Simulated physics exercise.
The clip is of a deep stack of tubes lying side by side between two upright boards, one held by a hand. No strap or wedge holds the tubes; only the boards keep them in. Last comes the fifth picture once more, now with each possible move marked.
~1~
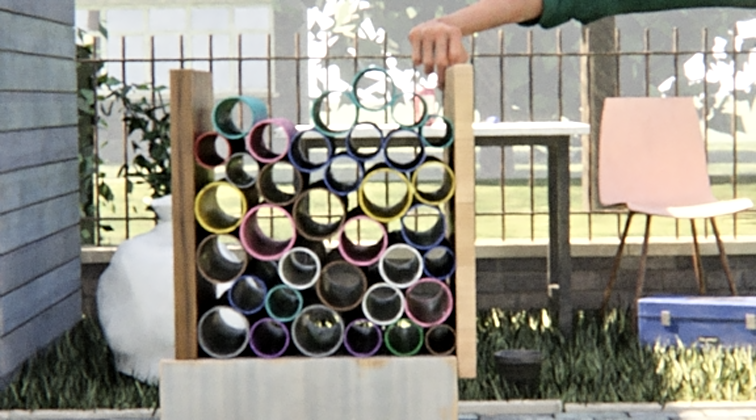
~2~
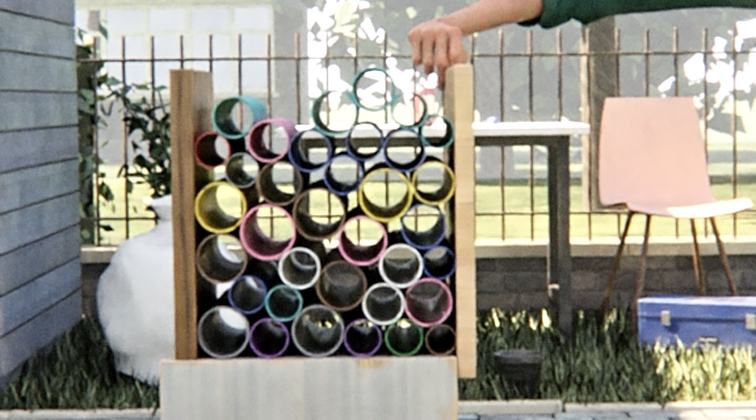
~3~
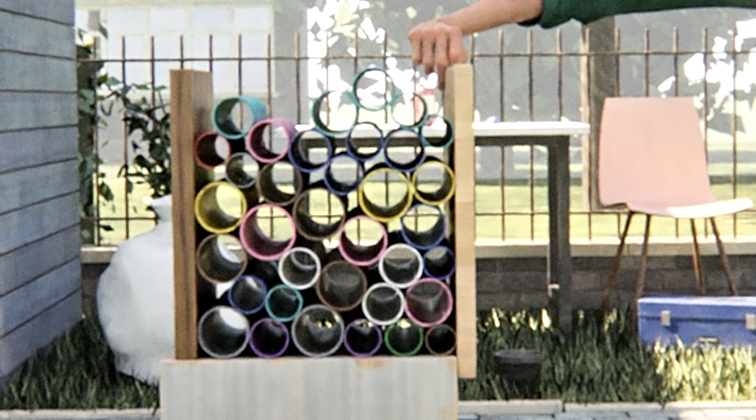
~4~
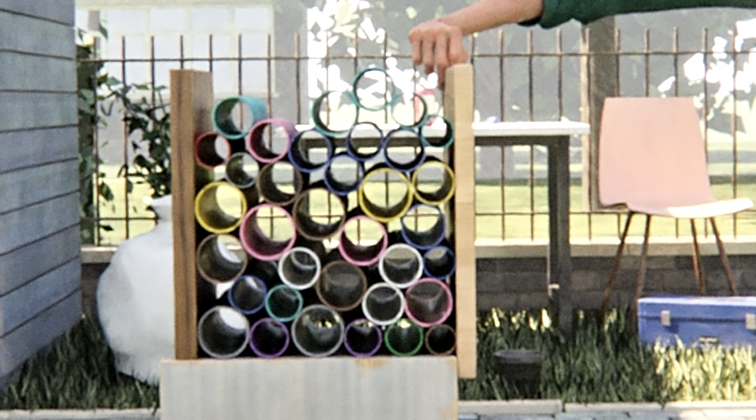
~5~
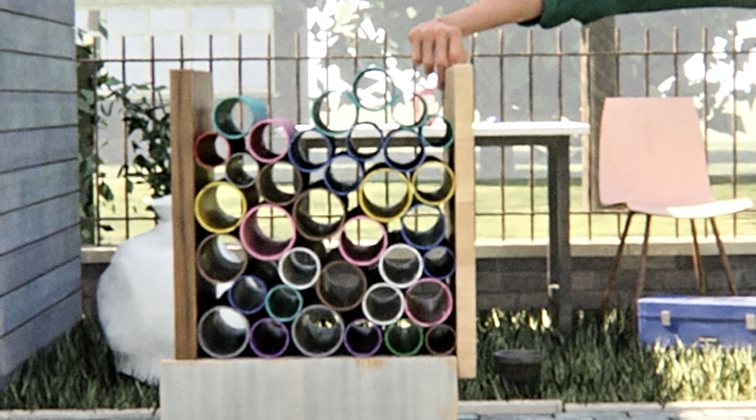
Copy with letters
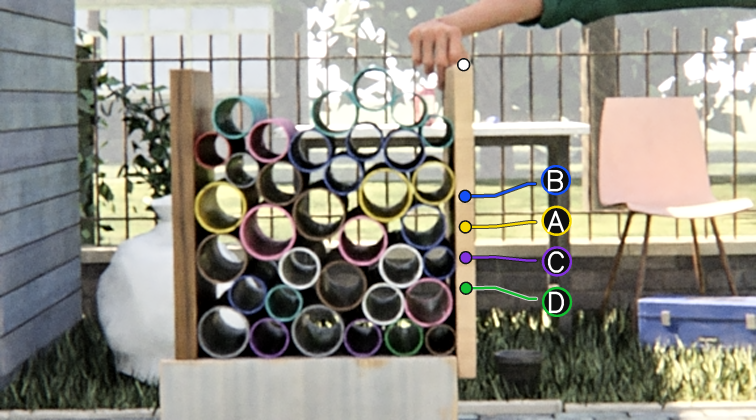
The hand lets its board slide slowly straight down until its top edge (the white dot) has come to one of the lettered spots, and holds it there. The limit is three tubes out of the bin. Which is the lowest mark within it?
The last mark within the limit is B.
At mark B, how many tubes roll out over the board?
At B the number is two.
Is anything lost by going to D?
Yes, at D.
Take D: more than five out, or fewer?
At D, more than five.
On the marked copy, A at (466, 227); B at (465, 196); C at (466, 257); D at (466, 288); the white dot at (464, 65).
Taking B. A third of the way, top of the board (455, 125).
Two thirds of the way, top of the board (455, 193).
When it is over, top of the board (455, 196), two out over the board.
As for the rest, A more than three out over the board; C more than three out over the board; D more than three out over the board.
